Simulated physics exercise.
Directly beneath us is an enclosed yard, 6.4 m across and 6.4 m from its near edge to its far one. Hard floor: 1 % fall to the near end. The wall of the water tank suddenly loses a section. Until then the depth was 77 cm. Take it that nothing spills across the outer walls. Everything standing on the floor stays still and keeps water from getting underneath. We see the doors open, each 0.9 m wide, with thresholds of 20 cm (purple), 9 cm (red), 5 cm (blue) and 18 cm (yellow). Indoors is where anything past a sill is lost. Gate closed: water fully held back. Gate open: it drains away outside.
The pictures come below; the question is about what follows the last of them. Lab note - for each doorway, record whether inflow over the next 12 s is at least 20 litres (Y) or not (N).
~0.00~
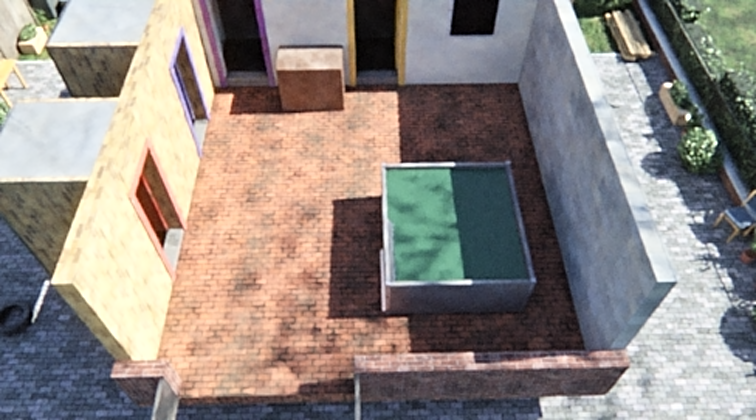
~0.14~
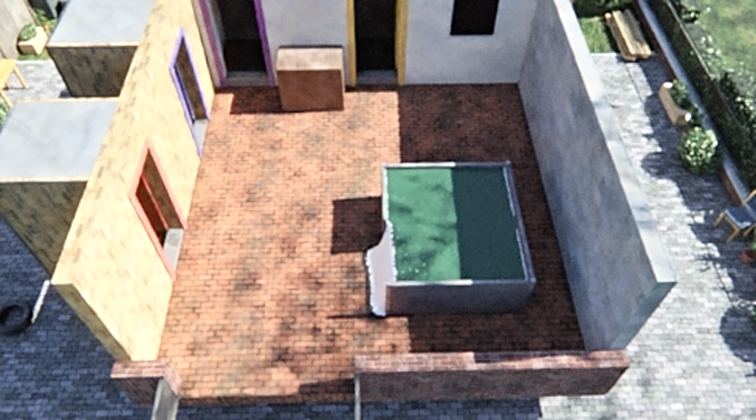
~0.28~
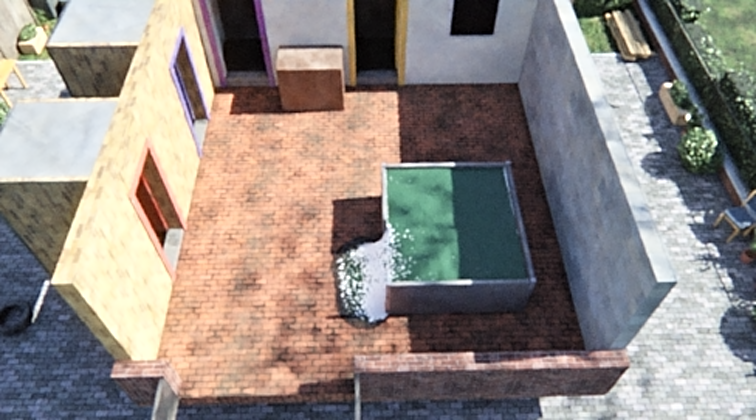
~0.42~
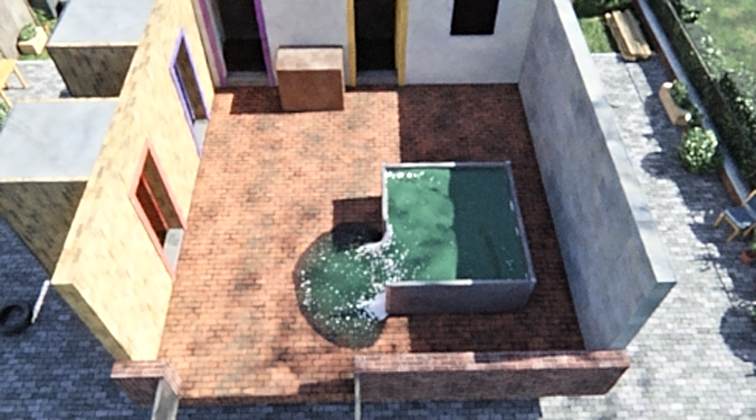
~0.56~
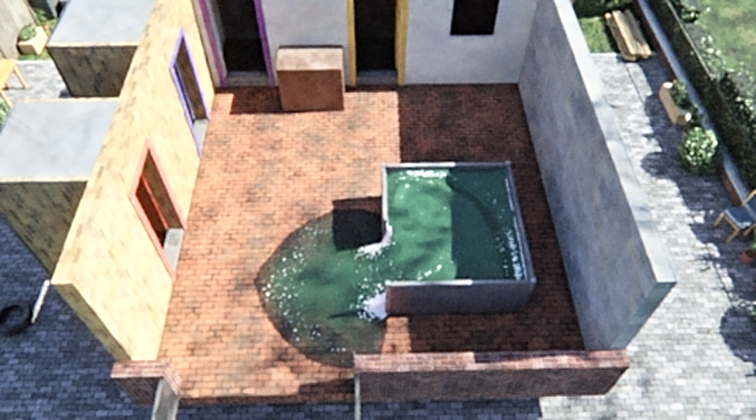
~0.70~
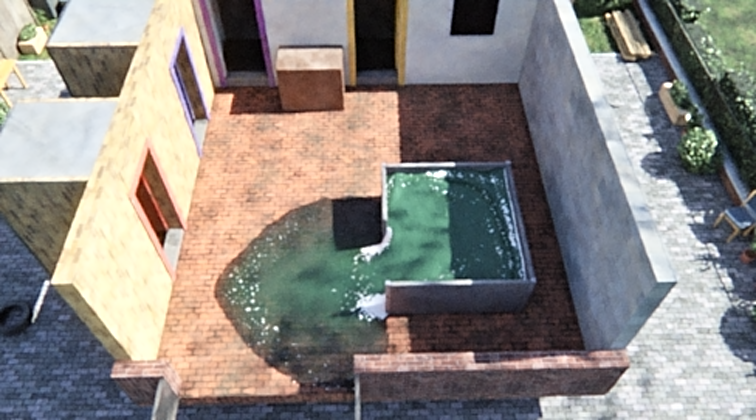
In order: Purple door: Fails to top it. Red door: Tops it. Blue door: Tops it. Yellow door: Fails to top it.
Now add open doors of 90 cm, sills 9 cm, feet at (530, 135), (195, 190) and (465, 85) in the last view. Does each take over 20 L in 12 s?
Door 1: Lower; door 2: Higher; door 3: Lower.
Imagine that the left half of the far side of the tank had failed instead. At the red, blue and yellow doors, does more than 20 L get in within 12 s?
Note: Red short of the mark, blue beyond the mark, yellow beyond the mark.
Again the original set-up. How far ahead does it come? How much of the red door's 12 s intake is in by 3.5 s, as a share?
Roughly 70 percent is in by then.
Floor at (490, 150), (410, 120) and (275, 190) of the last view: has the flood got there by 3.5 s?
Well, the first is untouched by it, the next untouched by it, the last drenched.
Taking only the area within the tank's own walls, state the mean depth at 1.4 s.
It averages close to 53 centimetres.
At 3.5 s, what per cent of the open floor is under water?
About 40 per cent.
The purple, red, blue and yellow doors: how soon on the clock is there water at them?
Arrival times: Purple 3.2 seconds, red 1.0 seconds, blue 2.2 seconds, yellow 4.5 seconds.
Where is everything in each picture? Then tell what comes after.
The first frame shows the water tank at (452, 222) is whole and still, 77 cm deep.
In the second frame, water pours out at (388, 269) and has run 0.6 m, to (375, 313); typically 10 cm deep outside, 77 cm at the water tank's back.
In the third frame, the front is at (341, 252), 0.9 m from the gap at (388, 271); 1.0 m2 of floor is under water; 77 cm left at the back of the water tank.
In the fourth frame, water pours out at (388, 272) and has run 1.4 m, to (301, 265); typically 9 cm deep outside, 77 cm at the water tank's back.
In the fifth frame, water pours out at (388, 272) and has run 2.0 m, to (262, 292); typically 6 cm deep outside, 73 cm at the water tank's back.
In the sixth frame, the front is at (220, 292), 2.7 m from the gap at (388, 272); 6.1 m2 of floor is under water; 65 cm left at the back of the water tank.
After 1.4 s water covers 35 % of the floor and is deepest (46 cm) near (152, 381); purple door not reached, red door 17 cm at the sill, 19 L in, blue door not reached, yellow door not reached.
After 2.2 s water covers 35 % of the floor and is deepest (40 cm) near (167, 314); purple door not reached, red door 30 cm at the sill, 111 L in, blue door 3 cm at the sill, 0 L in, yellow door not reached.
After 3.5 s water covers 40 % of the floor and is deepest (24 cm) near (152, 381); purple door 10 cm at the sill, 0 L in, red door 22 cm at the sill, 232 L in, blue door 6 cm at the sill, 1 L in, yellow door not reached.
After 7.0 s water covers 65 % of the floor and is deepest (14 cm) near (275, 94); purple door 12 cm at the sill, 0 L in, red door 12 cm at the sill, 327 L in, blue door 8 cm at the sill, 7 L in, yellow door 1 cm at the sill, 0 L in.
After 12.0 s water covers 85 % of the floor and is deepest (8 cm) near (182, 357); purple door 5 cm at the sill, 0 L in, red door 7 cm at the sill, 332 L in, blue door 6 cm at the sill, 52 L in, yellow door 1 cm at the sill, 0 L in.
